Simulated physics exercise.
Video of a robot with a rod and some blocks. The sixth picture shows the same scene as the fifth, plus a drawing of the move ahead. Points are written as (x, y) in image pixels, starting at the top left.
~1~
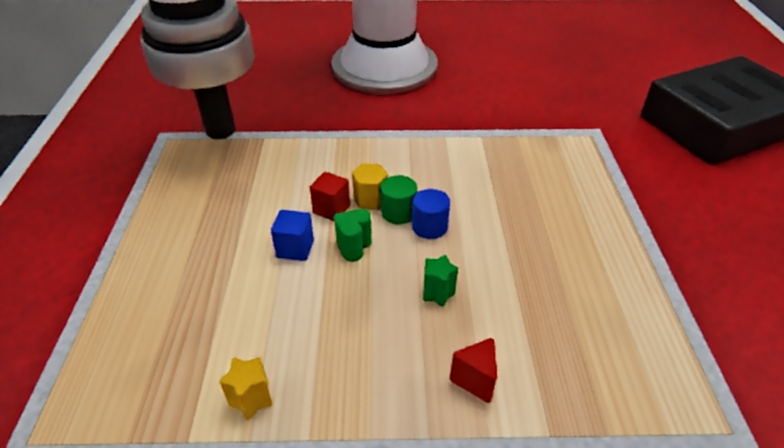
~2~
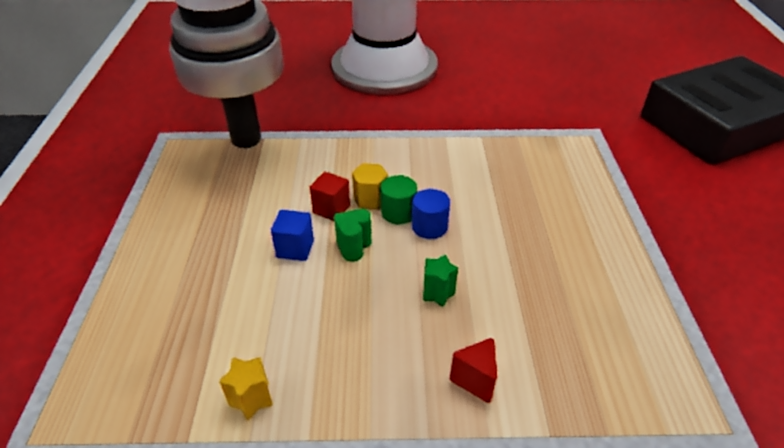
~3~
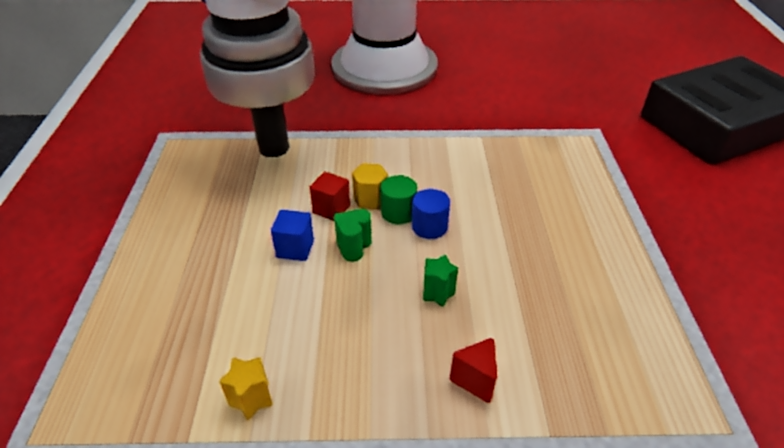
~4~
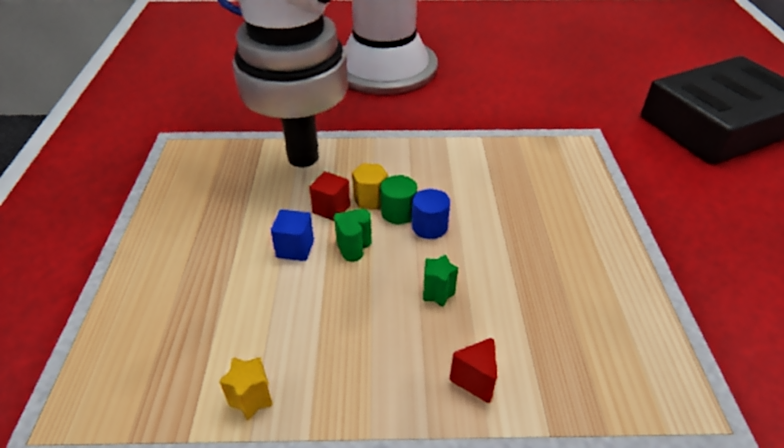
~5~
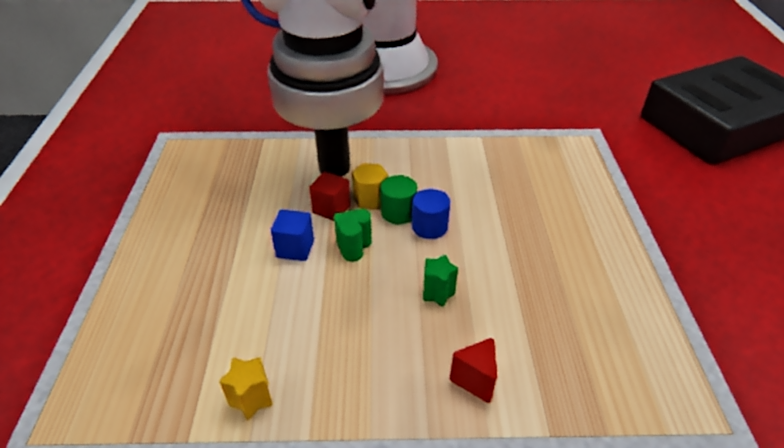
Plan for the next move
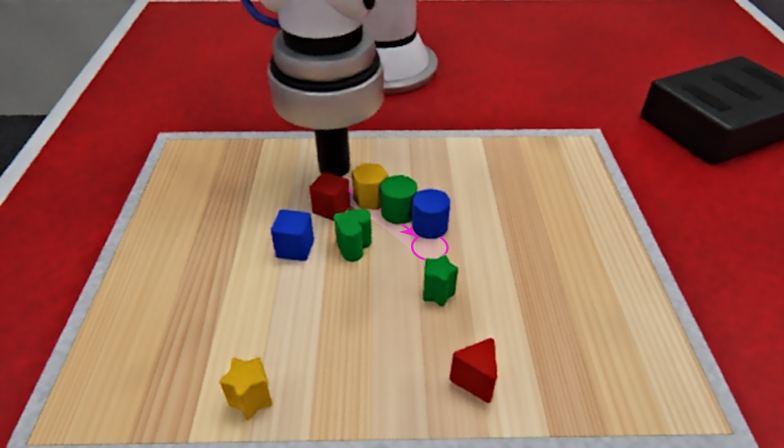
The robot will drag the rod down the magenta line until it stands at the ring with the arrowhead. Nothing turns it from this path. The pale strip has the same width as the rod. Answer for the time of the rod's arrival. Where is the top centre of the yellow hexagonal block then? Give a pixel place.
Located at (470, 221).
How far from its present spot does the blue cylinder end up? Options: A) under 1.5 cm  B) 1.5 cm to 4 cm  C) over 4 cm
My answer is option C.
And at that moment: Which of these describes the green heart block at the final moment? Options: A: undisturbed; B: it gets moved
A.
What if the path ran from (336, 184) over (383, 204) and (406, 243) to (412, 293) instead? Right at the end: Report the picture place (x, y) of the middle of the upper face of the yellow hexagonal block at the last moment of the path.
The spot you're after is about (448, 236) in the image.
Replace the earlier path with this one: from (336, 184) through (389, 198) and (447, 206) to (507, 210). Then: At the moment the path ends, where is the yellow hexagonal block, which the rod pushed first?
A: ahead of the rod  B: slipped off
B.
The drawn path runs from (336, 184) by way of (368, 201) and (399, 222) to (430, 247).
On the path given first. One third of the way, rod at (368, 187); yellow hexagonal block at (397, 186); green cylinder at (429, 197); blue cylinder at (462, 212).
Two thirds of the way, rod at (400, 207); yellow hexagonal block at (433, 204), turned 20° anticlockwise; green cylinder at (470, 210); blue cylinder at (504, 226).
At the end, rod at (431, 232); red four-sided block not moved; green heart block not moved; yellow hexagonal block at (470, 221), turned 60° anticlockwise; green cylinder at (503, 211); blue cylinder at (534, 232).
